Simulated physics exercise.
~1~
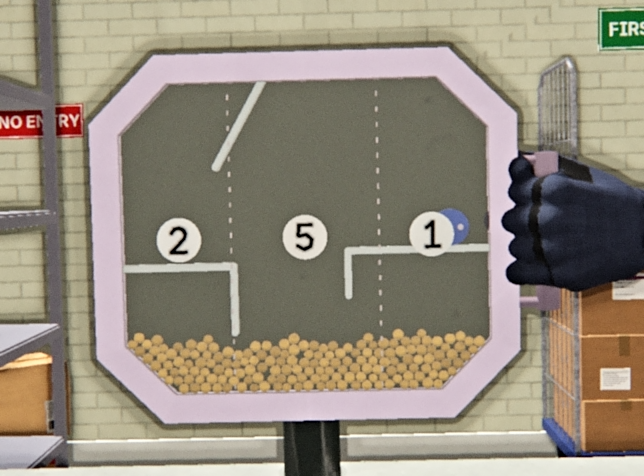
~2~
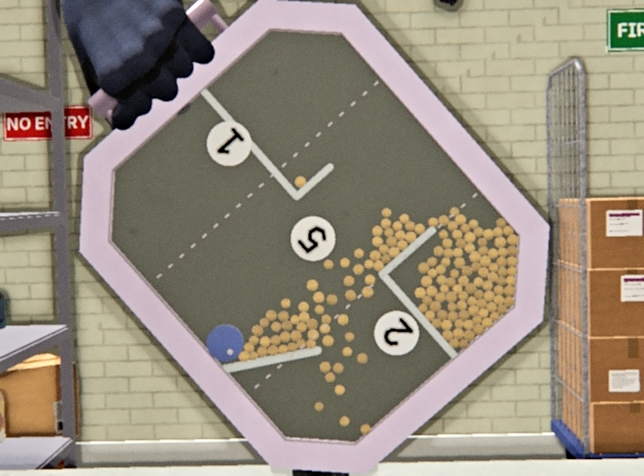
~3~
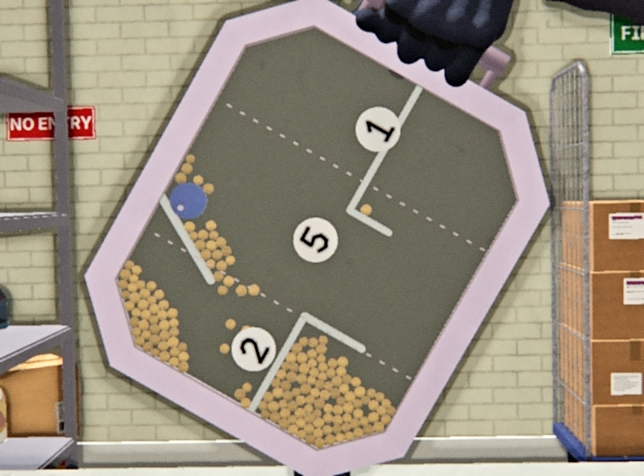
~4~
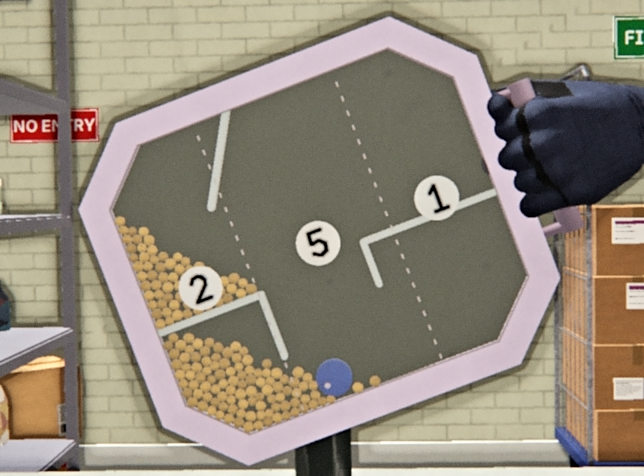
Octagonal case of tan beads and a blue disc turning anticlockwise by gloved hand, then swinging partway back, beads heaped lower left.
